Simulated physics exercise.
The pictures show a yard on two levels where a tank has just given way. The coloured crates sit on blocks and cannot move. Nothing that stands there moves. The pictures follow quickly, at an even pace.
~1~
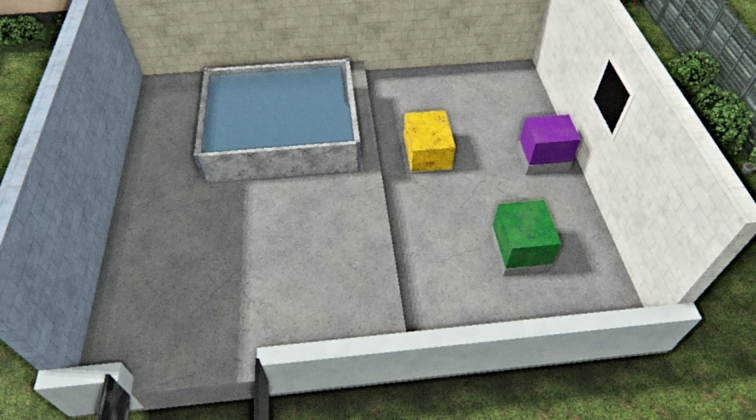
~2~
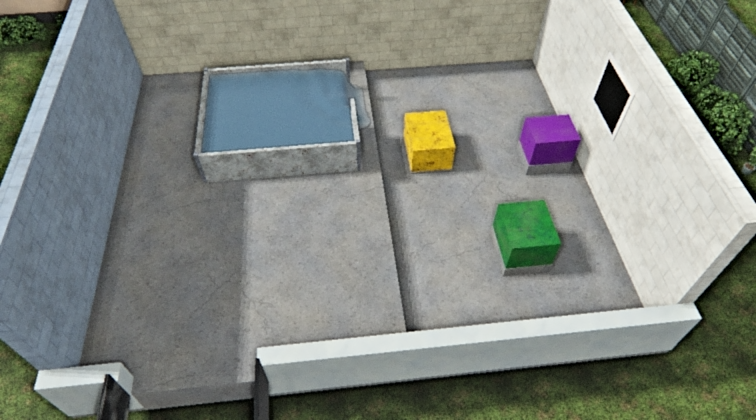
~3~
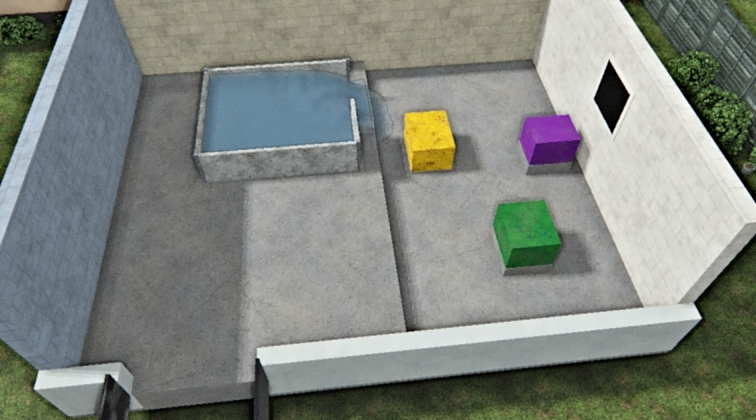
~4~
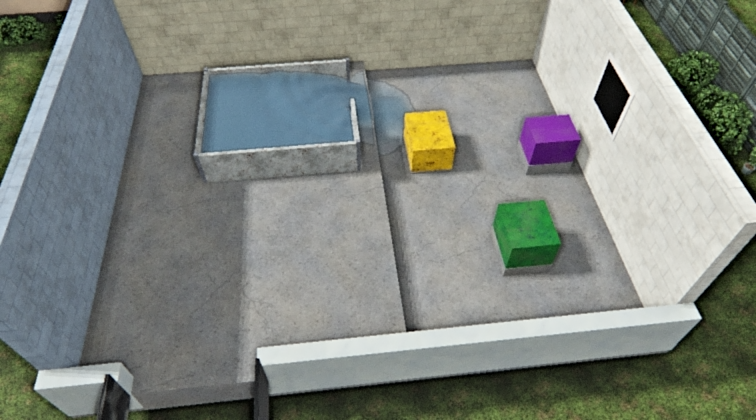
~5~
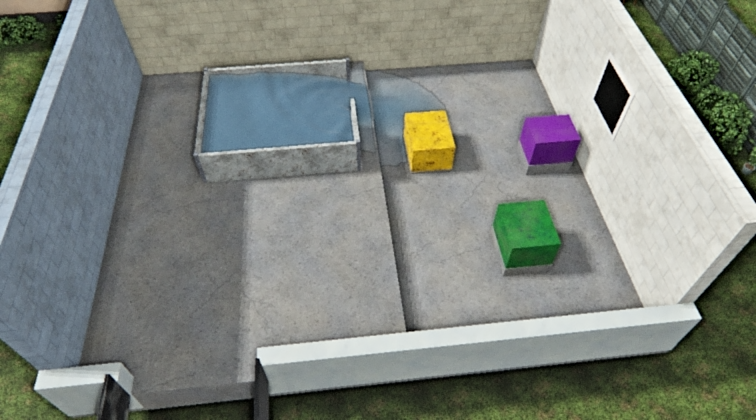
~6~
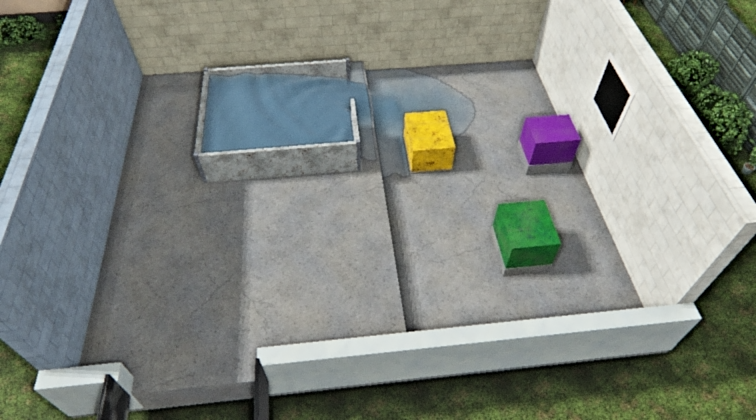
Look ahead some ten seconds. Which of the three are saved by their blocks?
One by one: The green crate keeps dry; the yellow crate is soaked; the purple crate is soaked.
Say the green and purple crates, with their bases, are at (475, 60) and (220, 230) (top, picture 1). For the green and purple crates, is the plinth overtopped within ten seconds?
My reading: The green one is soaked; the purple one stays dry.
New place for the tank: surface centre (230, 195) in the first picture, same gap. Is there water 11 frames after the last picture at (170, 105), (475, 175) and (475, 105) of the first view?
As listed: No water, covered, clear.
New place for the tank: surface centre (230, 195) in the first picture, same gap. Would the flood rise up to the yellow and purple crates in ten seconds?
Then: Yellow crate gets wet, purple crate is spared.
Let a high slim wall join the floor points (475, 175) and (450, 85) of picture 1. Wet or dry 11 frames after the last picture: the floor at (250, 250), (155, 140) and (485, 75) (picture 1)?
One after the other: Free of water, dry, awash.
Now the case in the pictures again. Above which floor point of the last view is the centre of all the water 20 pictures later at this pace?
Roughly at (390, 126).
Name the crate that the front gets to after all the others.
It is the crate marked green.
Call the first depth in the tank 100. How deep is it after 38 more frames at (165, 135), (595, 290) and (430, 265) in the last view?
In that order: 0, 12 and 6 per cent.
A moment on, water covers 20 % of the floor; the green crate not reached, the yellow crate water round its plinth, the purple crate water round its plinth.
Next, water covers 25 % of the floor; the green crate not reached, the yellow crate water round its plinth, the purple crate water round its plinth.
Then, water covers 30 % of the floor; the green crate water round its plinth, the yellow crate water round its plinth, the purple crate water round its plinth.
Later, water covers 45 % of the floor; the green crate water round its plinth, the yellow crate water round its plinth, the purple crate water round its plinth.
In the end, water covers 50 % of the floor; the green crate stayed above the water, the yellow crate was topped, the purple crate was topped.
